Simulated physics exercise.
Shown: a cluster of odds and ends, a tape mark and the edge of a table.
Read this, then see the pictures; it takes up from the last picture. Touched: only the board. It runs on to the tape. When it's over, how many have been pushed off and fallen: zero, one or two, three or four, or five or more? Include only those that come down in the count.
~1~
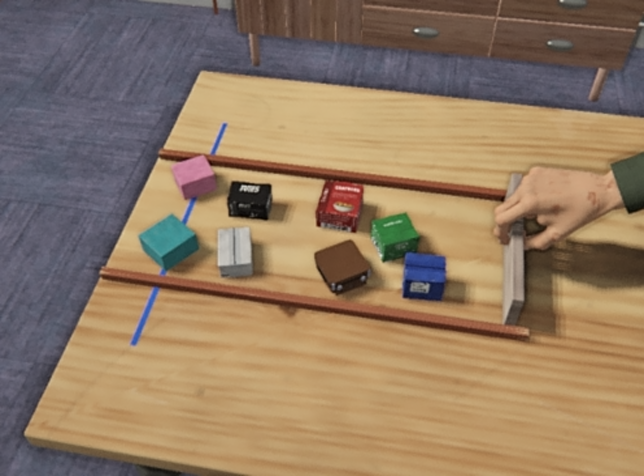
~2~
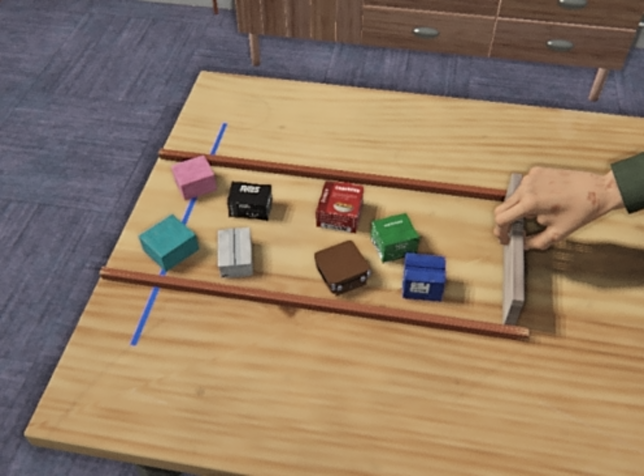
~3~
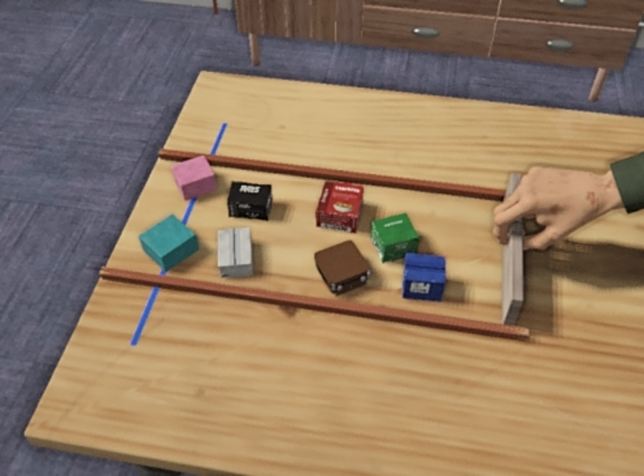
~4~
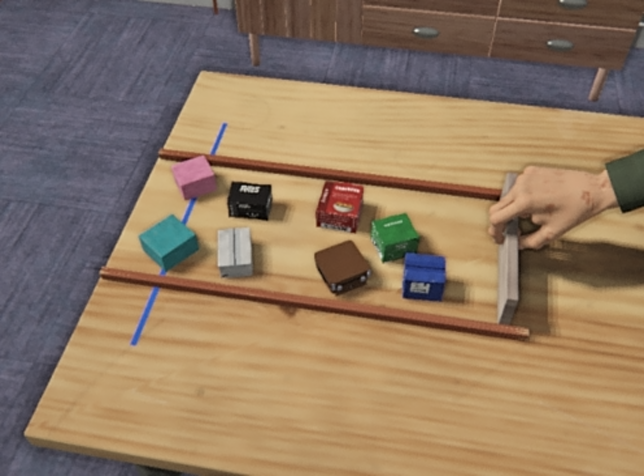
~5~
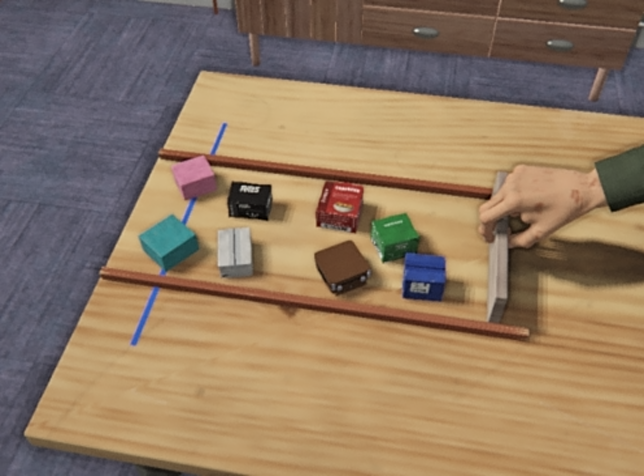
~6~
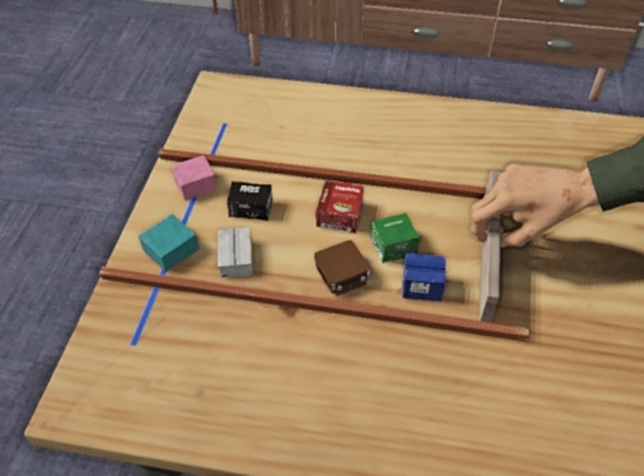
By the end, three or four have fallen.
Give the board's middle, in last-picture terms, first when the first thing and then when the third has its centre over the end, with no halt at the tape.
(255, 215), later (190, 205).
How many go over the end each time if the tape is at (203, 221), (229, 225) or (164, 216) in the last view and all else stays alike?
Down on the floor: 2, 1 and 5.
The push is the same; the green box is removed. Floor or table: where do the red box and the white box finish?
Looking at the two, the red box stays up top and the white box ends up below.
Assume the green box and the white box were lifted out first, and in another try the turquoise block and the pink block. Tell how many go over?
The count is 2 in the first case and 2 in the second.
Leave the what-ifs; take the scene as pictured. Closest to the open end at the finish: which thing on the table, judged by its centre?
It would be the brown case, I'd say.
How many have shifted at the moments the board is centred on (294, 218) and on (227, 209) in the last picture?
At the first point the count is 7, at the second it's 8.
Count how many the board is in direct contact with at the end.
3 in contact.
A little later, none off yet; pink block at rest near (194, 178); turquoise block at rest near (169, 243); black box at rest near (250, 201).
When it is over, the number that fall off is three or four; down, white box, black box, turquoise block and pink block.
